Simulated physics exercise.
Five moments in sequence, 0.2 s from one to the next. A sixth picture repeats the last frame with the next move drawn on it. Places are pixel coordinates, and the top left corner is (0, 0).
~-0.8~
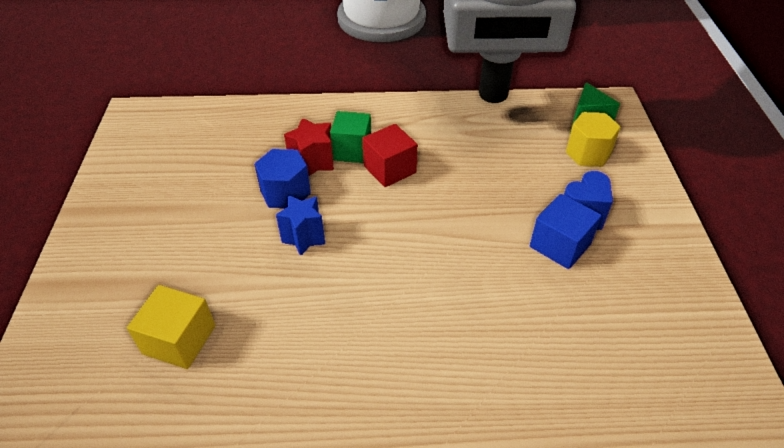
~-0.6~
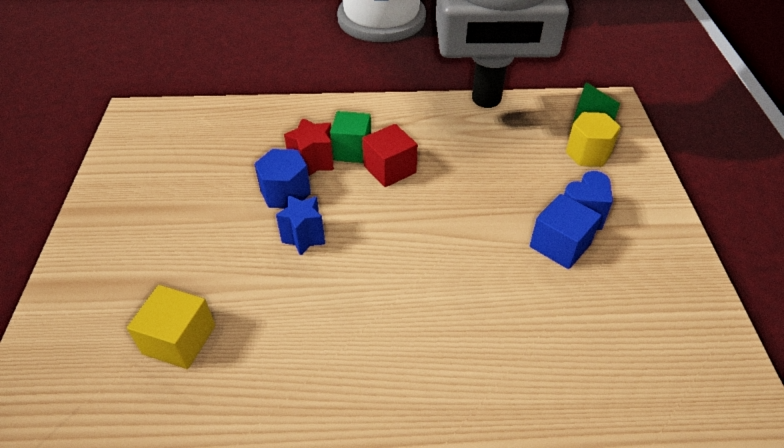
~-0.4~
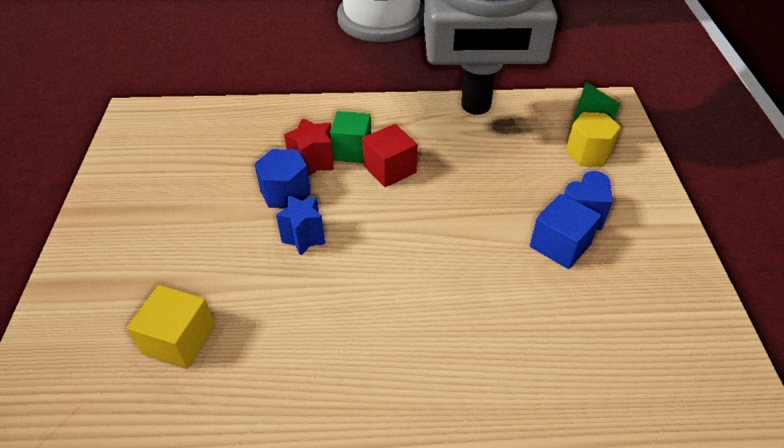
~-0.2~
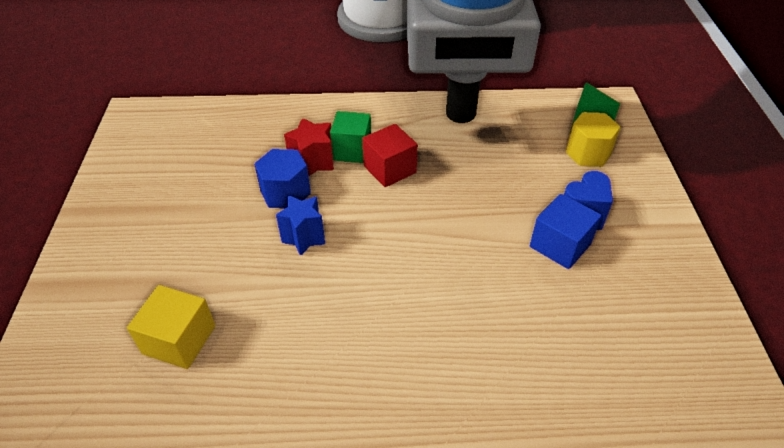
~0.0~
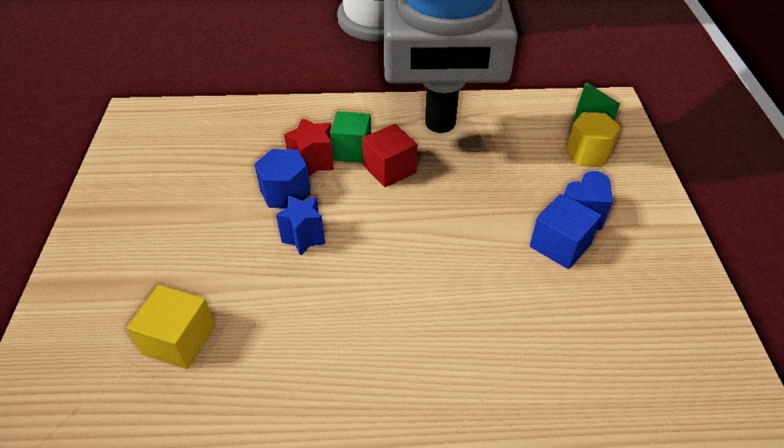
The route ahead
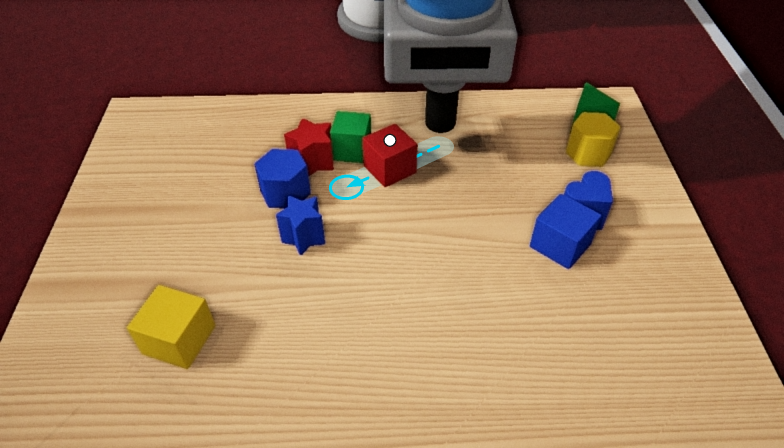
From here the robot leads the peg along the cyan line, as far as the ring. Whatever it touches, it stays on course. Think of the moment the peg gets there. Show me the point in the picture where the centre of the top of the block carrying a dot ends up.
Its top centre lands on (314, 177).
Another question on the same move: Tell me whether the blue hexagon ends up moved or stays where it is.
My prediction: It moves.
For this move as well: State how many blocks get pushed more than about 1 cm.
When the path ends, I think you'll find two blocks out of place by more than 1 cm.
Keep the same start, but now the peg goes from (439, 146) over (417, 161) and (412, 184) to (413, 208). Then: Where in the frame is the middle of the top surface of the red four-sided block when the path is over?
I'd place it at (375, 151), taking the centre of its top.
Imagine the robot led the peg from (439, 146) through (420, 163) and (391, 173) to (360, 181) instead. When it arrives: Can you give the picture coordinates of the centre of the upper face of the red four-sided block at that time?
Around (321, 159).
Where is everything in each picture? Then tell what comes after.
The first frame shows lower end of the peg at (493, 96), tops of blocks, blue hexagon at (280, 164), green four-sided block at (351, 122), red four-sided block at (390, 140).
The second frame shows peg at (486, 101), blocks as before.
The third frame shows peg at (476, 107), blocks as before.
The fourth frame shows peg at (461, 115), blocks as before.
The fifth frame shows peg at (440, 125), blue hexagon at (280, 164), green four-sided block at (351, 122), red four-sided block at (390, 140).
The drawn path runs in a line from (439, 146) to (346, 187); the dot is on the red four-sided block.
What follows on the original path. One third of the way, peg at (410, 138); red four-sided block at (380, 145).
Two thirds of the way, peg at (378, 152); red four-sided block at (347, 160).
At the end, peg at (345, 166); blue hexagon at (264, 169), turned 35° clockwise; green four-sided block not moved; red four-sided block at (314, 177), turned 15° anticlockwise.
